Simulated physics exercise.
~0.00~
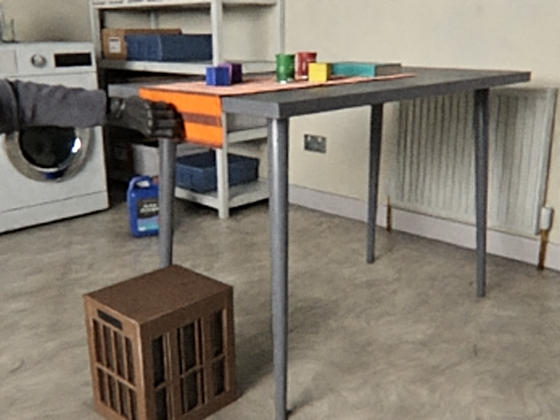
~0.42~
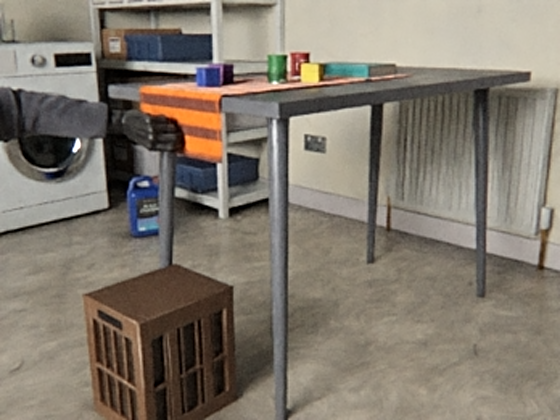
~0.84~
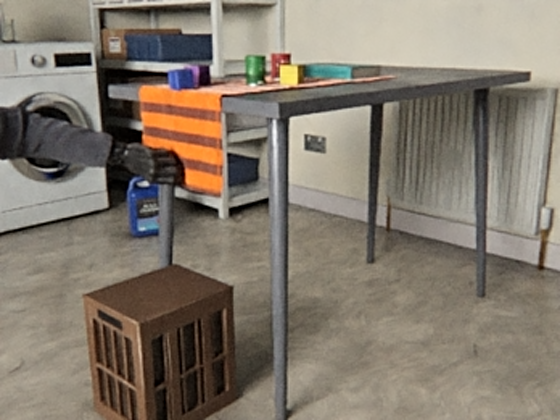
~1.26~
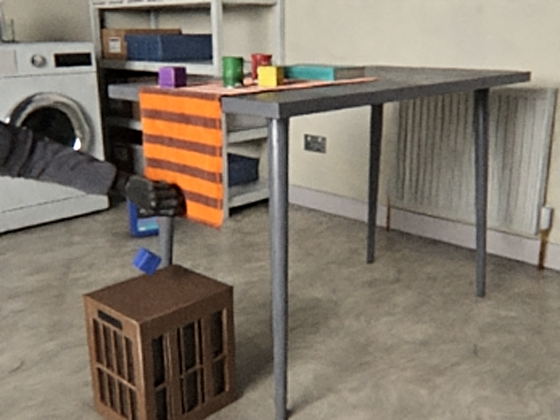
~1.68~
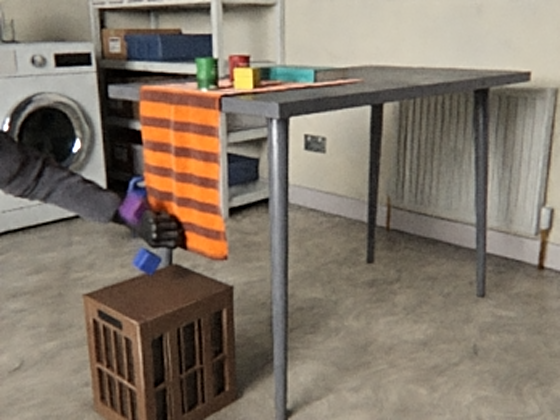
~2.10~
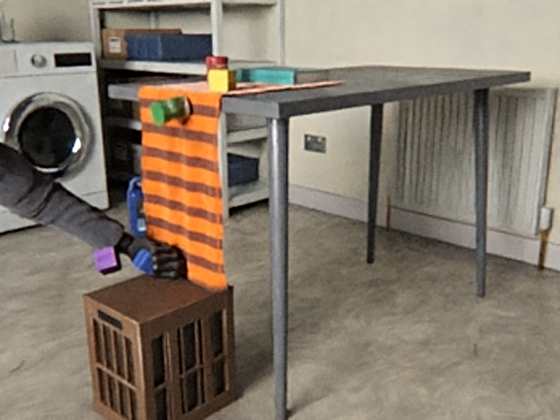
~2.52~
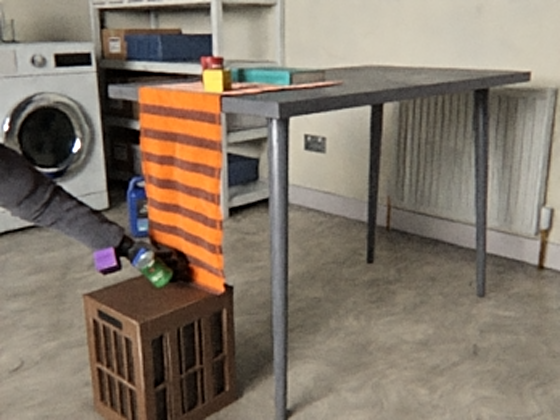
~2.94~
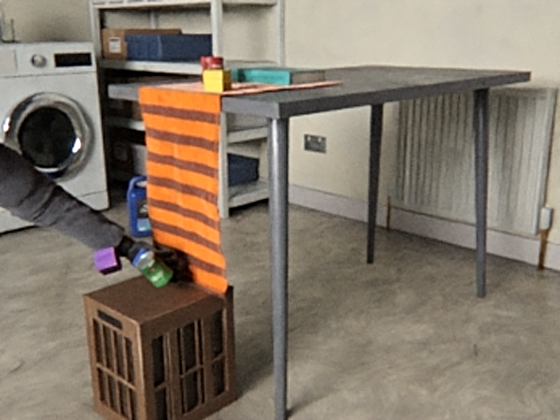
Orange striped towel being drawn down over a table edge by a gloved hand, blue cube, purple cube and green can falling.
